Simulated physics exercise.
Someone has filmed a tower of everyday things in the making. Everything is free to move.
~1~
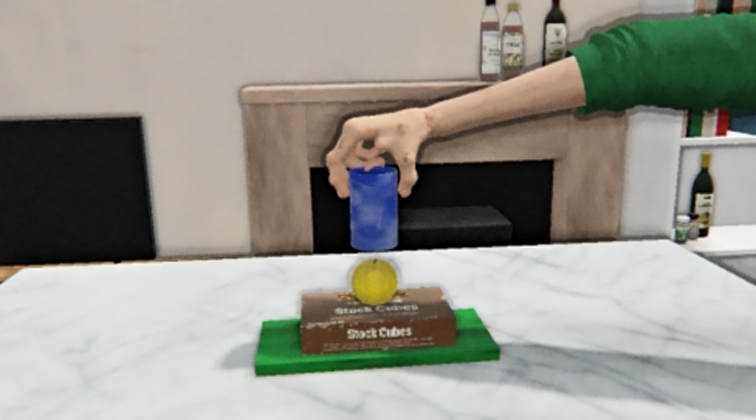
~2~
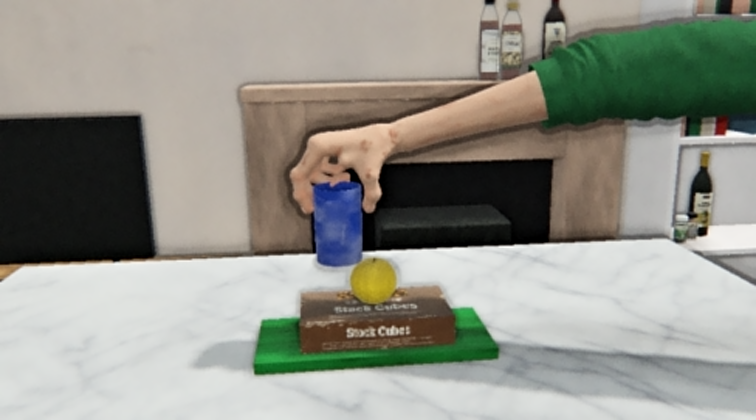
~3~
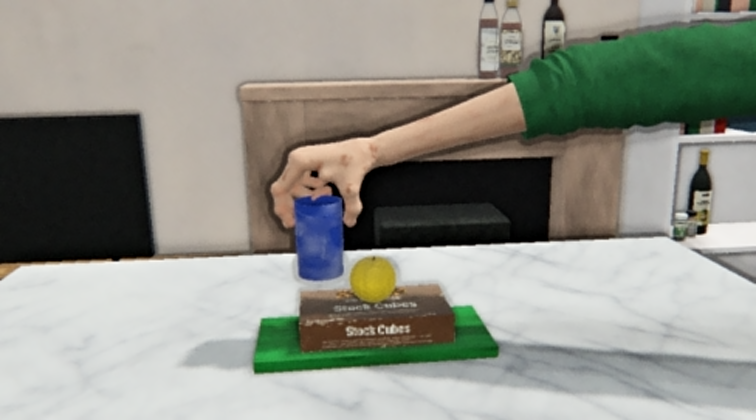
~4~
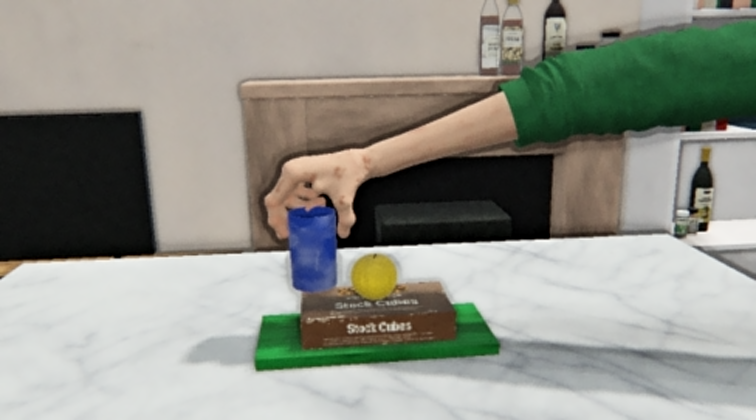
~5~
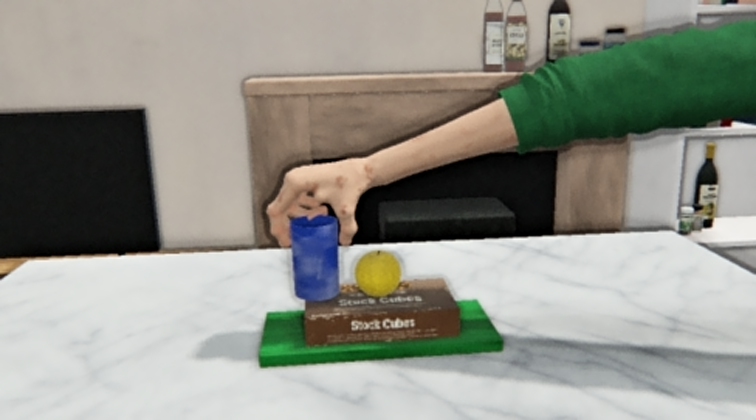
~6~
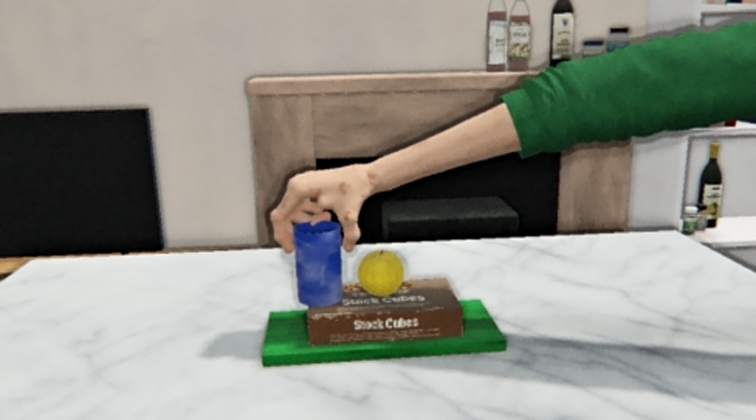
A hand in a green sleeve held a blue cup above a yellow apple on a brown packet and green board, then moved it left and lowered it onto the packet's left end, still gripping it.
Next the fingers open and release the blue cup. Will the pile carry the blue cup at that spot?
Here the pile holds.
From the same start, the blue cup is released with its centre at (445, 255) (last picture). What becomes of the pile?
Then it keeps its balance.
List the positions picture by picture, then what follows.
In the first picture, still above its spot; blue cup (374, 208); yellow apple (375, 282).
In the second picture, still above its spot; blue cup (338, 224); green board (374, 338).
In the third picture, still above its spot; blue cup (320, 237); brown packet (374, 316).
In the fourth picture, still above its spot; blue cup (313, 249); yellow apple (374, 276).
In the fifth picture, still above its spot; blue cup (315, 257); green board (378, 331).
In the sixth picture, set down, still held; blue cup (319, 263); brown packet (382, 309).
Then, 0.20 s after the last picture, nothing has stirred.
Then, 0.50 s after the last picture, blue cup resting near (319, 263).
At rest, all 4 in place. Seen from the same camera at the end, blue cup near (319, 263). The pile keeps its balance.
